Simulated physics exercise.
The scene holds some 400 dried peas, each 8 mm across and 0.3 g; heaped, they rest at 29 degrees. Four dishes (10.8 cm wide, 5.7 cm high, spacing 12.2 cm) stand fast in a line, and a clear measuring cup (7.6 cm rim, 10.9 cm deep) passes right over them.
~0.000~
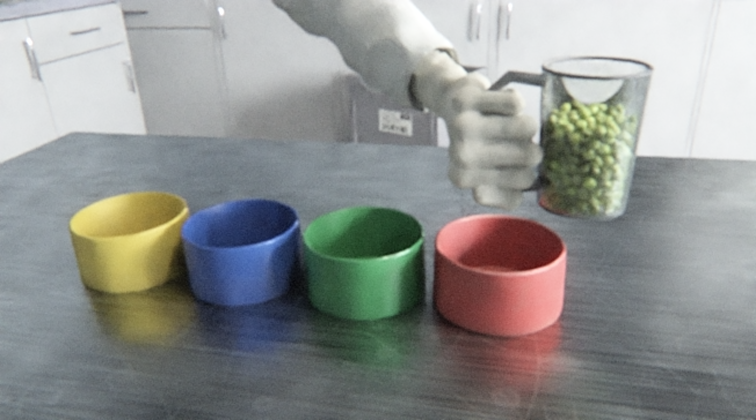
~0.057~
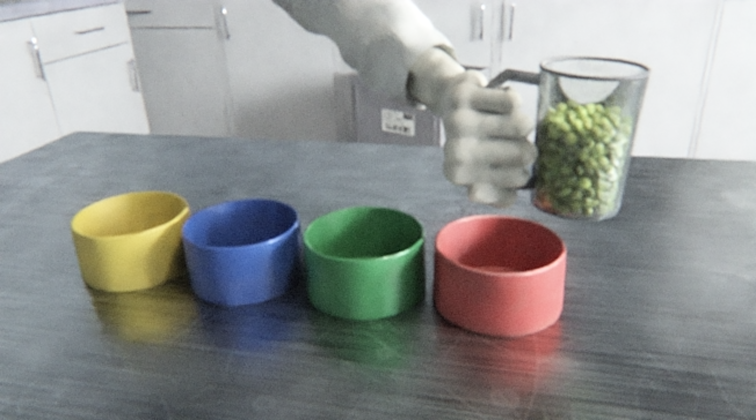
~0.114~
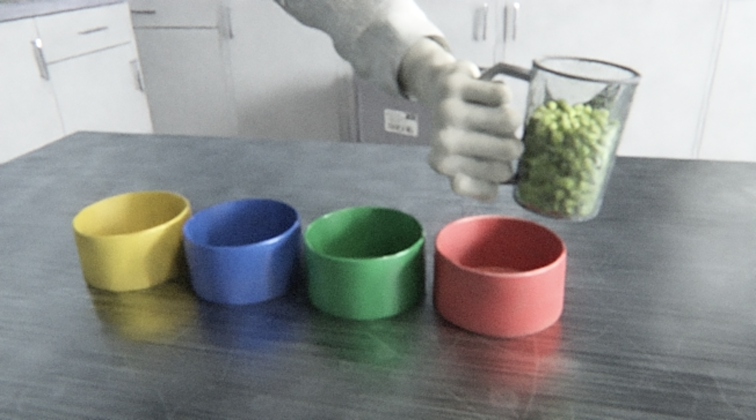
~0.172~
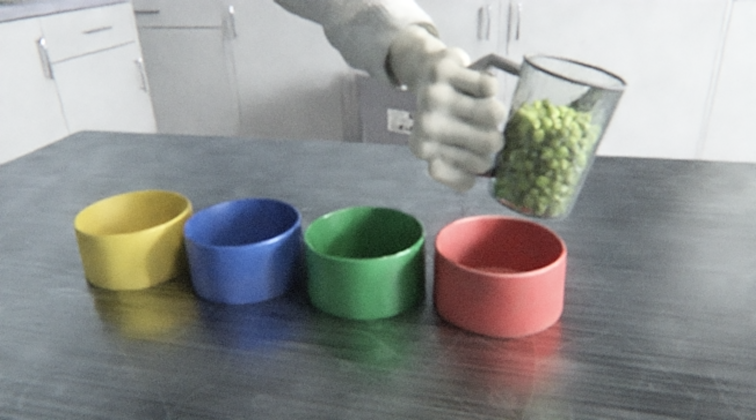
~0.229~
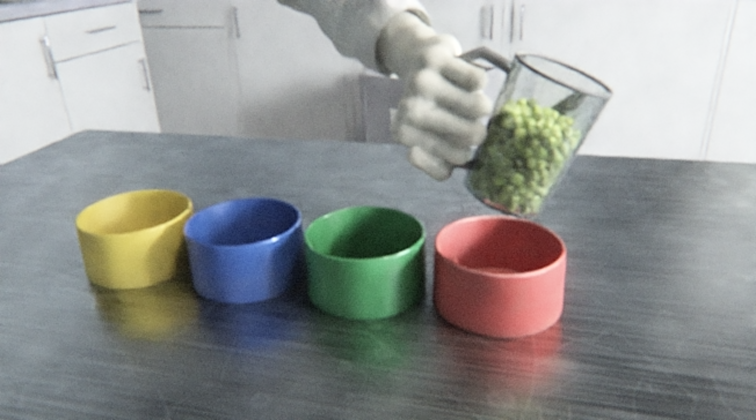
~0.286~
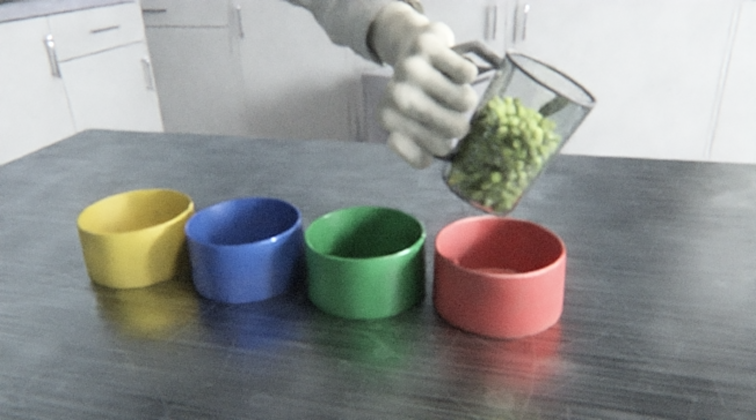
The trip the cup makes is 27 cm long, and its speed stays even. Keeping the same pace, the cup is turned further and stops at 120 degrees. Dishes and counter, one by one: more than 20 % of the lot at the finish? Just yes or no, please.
In short: Red no, blue no, green yes, yellow no, counter no.
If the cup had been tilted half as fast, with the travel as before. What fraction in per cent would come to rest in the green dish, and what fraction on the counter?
The green dish 100, the counter 0.
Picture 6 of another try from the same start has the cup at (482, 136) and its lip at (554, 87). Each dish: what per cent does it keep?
Red 0, blue 0, green 100, yellow 0.
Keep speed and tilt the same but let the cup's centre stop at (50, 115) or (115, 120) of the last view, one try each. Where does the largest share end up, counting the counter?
Most goes to: Green; green.
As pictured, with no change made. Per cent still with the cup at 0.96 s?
That would be some 90 per cent.
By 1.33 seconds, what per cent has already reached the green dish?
By that moment it's near 85 percent.
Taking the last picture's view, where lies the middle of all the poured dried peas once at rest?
Roughly (366, 264).
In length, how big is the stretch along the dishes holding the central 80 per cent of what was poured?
It covers some 6 centimetres of the row.
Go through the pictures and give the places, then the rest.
The first picture shows cup at (588, 138), tilt 0 degrees, lip at (651, 68), moved 0.0 cm; middle of the pieces at (590, 157); red dish at (499, 242); green dish at (364, 232); blue dish at (241, 222); yellow dish at (130, 214).
The second picture shows cup at (583, 138), tilt 2 degrees, lip at (648, 70), moved 0.3 cm; middle of the pieces at (585, 157).
The third picture shows cup at (569, 138), tilt 7 degrees, lip at (639, 76), moved 1.4 cm; middle of the pieces at (569, 158).
The fourth picture shows cup at (550, 138), tilt 14 degrees, lip at (626, 84), moved 2.8 cm; middle of the pieces at (548, 157).
The fifth picture shows cup at (531, 137), tilt 21 degrees, lip at (611, 93), moved 4.3 cm; middle of the pieces at (526, 156).
The sixth picture shows cup at (513, 137), tilt 28 degrees, lip at (595, 102), moved 5.7 cm; middle of the pieces at (506, 155); red dish at (499, 244); green dish at (364, 232); blue dish at (244, 221); yellow dish at (136, 211). Its pace works out near 125 degrees a second; the hand travels 25 cm a second.
After 0.69 s, tilt 79 degrees; cup holds 100 %.
After 0.96 s, tilt 112 degrees; cup holds 90 %, green 10 %.
After 1.33 s, tilt 120 degrees; cup holds 15 %, green 85 %.
In the end, at 2.0 s, red 0 %, blue 0 %, green 100 %, yellow 0 %, counter 0 %.
